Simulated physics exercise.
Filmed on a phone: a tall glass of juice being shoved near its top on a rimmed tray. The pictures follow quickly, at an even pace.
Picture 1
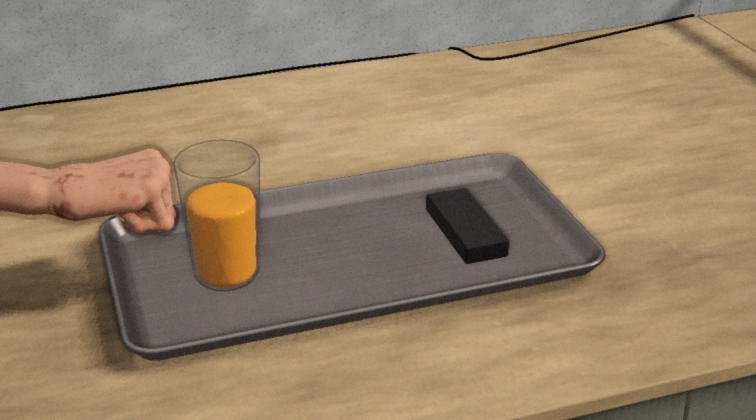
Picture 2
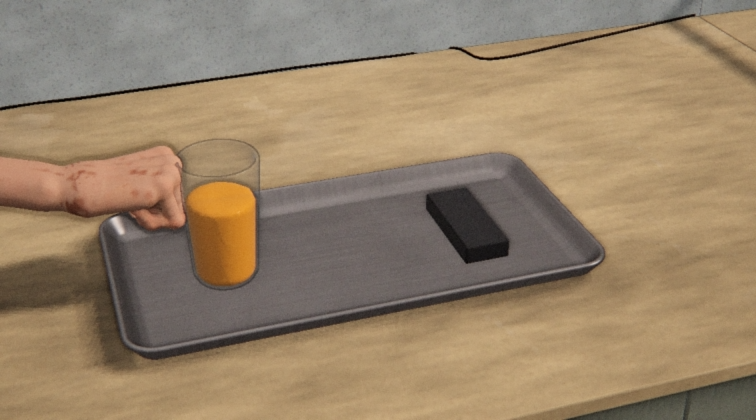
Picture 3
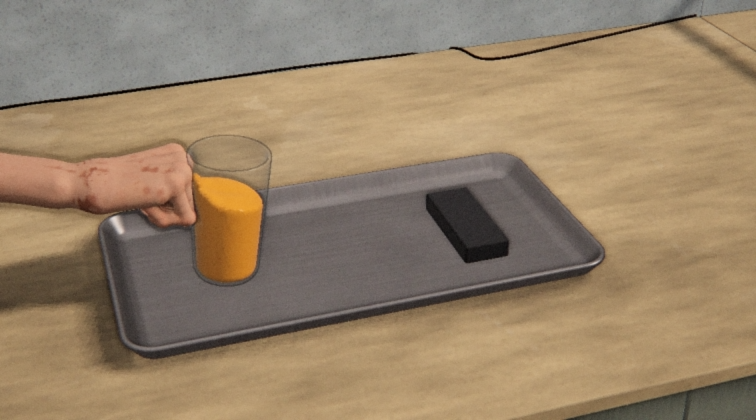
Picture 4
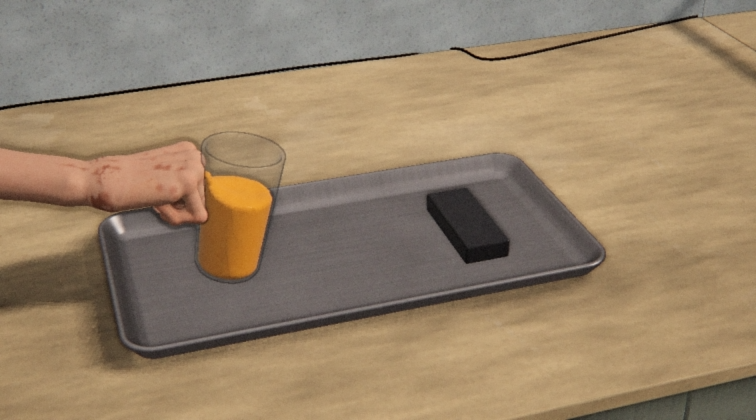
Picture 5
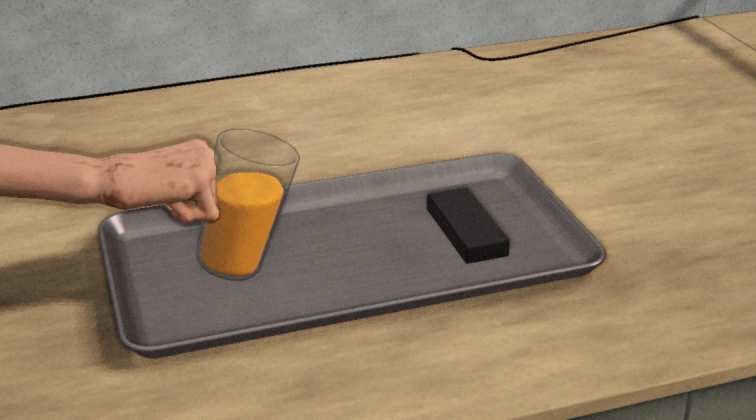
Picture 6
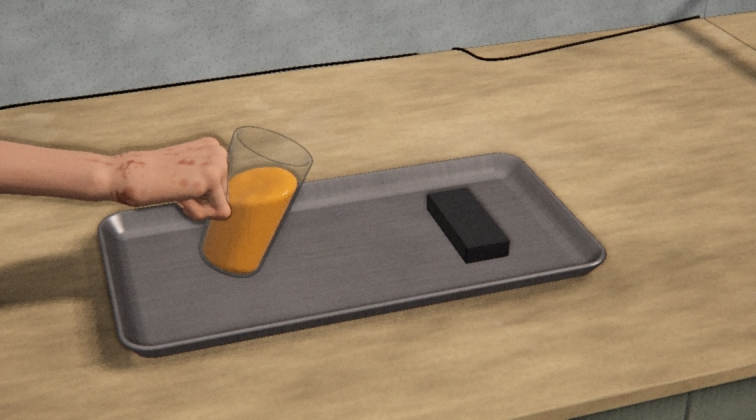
Glass of orange juice tilting steadily to the right on a grey tray as a hand pushes near its top from the left.
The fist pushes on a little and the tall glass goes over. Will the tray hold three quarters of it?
As it turns out, three quarters and more stay on the tray.
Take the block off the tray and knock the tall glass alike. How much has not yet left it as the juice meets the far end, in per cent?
Near 60 %.
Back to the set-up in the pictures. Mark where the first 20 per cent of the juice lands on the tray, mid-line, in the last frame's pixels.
Around (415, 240).
A moment on, the tall glass is falling and 100 per cent is in the glass, 0 on the tray and 0 above or beyond its rim.
Next, the tall glass lies on its side and 78 per cent is in the glass, 18 on the tray and 3 above or beyond its rim.
Then the tall glass lies on its side and 44 per cent is in the glass, 35 on the tray and 21 above or beyond its rim.
Later the tall glass lies on its side and 23 per cent is in the glass, 68 on the tray and 9 above or beyond its rim.
In the end 92 per cent is held by tray and glass, 8 is off the tray.
